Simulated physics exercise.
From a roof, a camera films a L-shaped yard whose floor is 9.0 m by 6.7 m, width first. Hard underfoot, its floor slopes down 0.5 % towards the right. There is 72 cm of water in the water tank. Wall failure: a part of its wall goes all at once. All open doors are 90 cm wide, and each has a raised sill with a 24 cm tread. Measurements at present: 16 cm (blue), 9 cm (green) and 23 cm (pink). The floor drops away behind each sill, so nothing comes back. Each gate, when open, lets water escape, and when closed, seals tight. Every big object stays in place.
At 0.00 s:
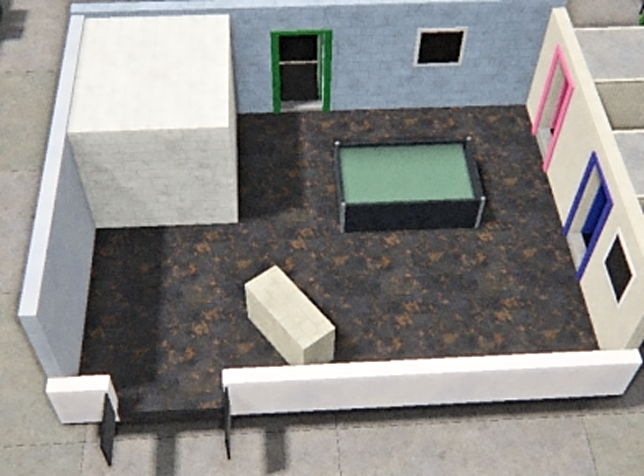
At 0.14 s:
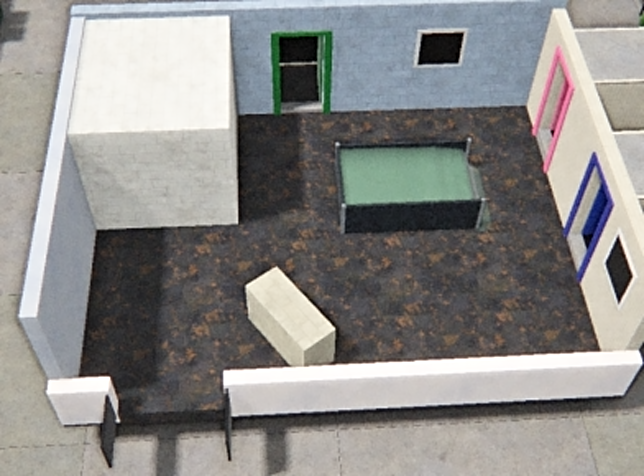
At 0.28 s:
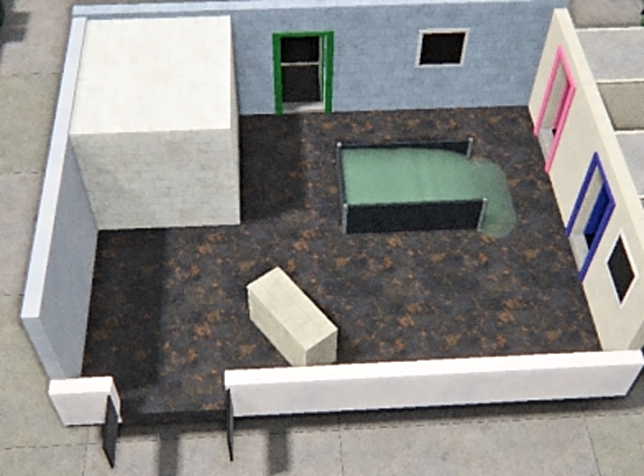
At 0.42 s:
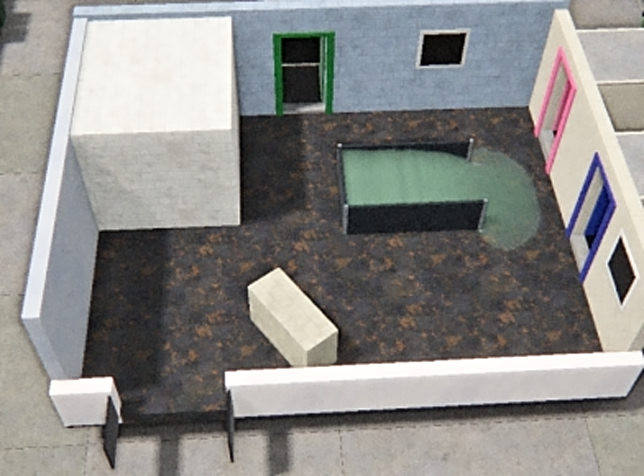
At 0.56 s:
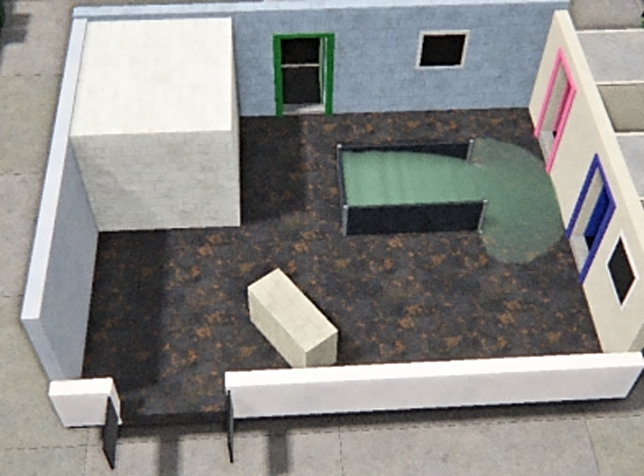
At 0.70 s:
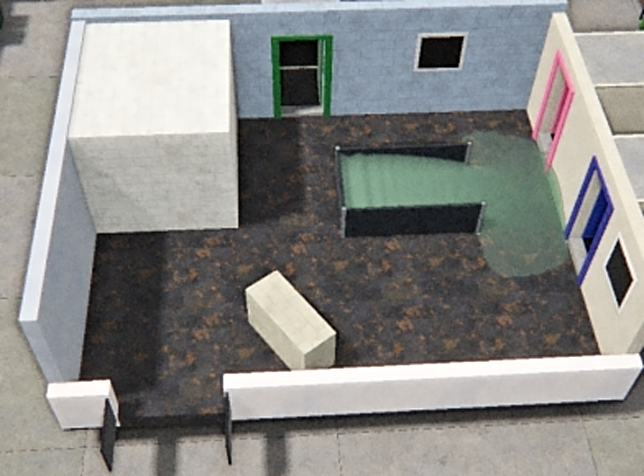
A large pale block fills the back left corner of a walled yard with a dark, rust-speckled floor, seen from above. A dark-sided tank of green water stands right of centre, with a green door behind it, pink and blue doors on the right wall, and a cream block in front. The tank's right side gives way, and water pours out rightward, fanning across the floor towards the right wall.
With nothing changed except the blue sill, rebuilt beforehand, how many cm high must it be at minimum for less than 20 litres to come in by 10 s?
At least 19 cm or so.
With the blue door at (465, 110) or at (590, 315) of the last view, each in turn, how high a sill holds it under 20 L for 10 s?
Minimums: About 18 cm and 8.0 cm.
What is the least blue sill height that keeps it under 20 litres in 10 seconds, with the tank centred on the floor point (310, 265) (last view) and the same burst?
26 cm or thereabouts.
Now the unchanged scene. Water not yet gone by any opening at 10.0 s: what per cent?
Roughly 96 in a hundred.
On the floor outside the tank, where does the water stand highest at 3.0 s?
Look close to (521, 116).
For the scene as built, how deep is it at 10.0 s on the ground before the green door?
10.0 cm.
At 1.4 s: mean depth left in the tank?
It averages near 41 cm.
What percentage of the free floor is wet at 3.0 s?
The wet part is about 35 per cent.
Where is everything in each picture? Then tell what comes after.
The first frame shows the water tank at (408, 174) is whole and still, 72 cm deep; the blue door at (586, 223) is dry.
In the second frame, the front is at (487, 224), 0.2 m from the gap at (470, 189); 0.3 m2 of floor is wet, 72 cm left at the back.
In the third frame, water pours out at (472, 190) and has run 0.7 m, to (512, 221); about 11 cm deep outside, 72 cm at the back.
In the fourth frame, the gap is at (472, 191), the front 1.3 m out at (537, 209); the back of the water tank holds 72 cm.
In the fifth frame, the gap is at (472, 192), the front 1.7 m out at (545, 167); the back of the water tank holds 70 cm.
In the sixth frame, water pours out at (470, 195) and has run 1.8 m, to (536, 146); about 8 cm deep outside, 63 cm at the back; the blue door at (586, 227), 2.3 m from the gap, is still 0.2 m from the nearest water.
After 1.4 s water covers 15 % of the floor, deepest (48 cm) near (546, 198); 22 cm at the blue door, 2 litres in over its 16 cm sill.
After 3.0 s water covers 35 % of the floor, deepest (38 cm) near (521, 116); 19 cm at the blue door, 33 litres in over its 16 cm sill.
After 10.0 s water covers 95 % of the floor, deepest (10 cm) near (378, 157); 5 cm at the blue door, 37 litres in over its 16 cm sill.
At the blue door as built, the water arrived by 0.8 s and peaked near 25 cm at 1.8 s.
With a sill of 17.5 cm, 29 litres would have come in within the 10 s; with 24 cm, 5 litres. So under 20 litres takes about 19 cm.
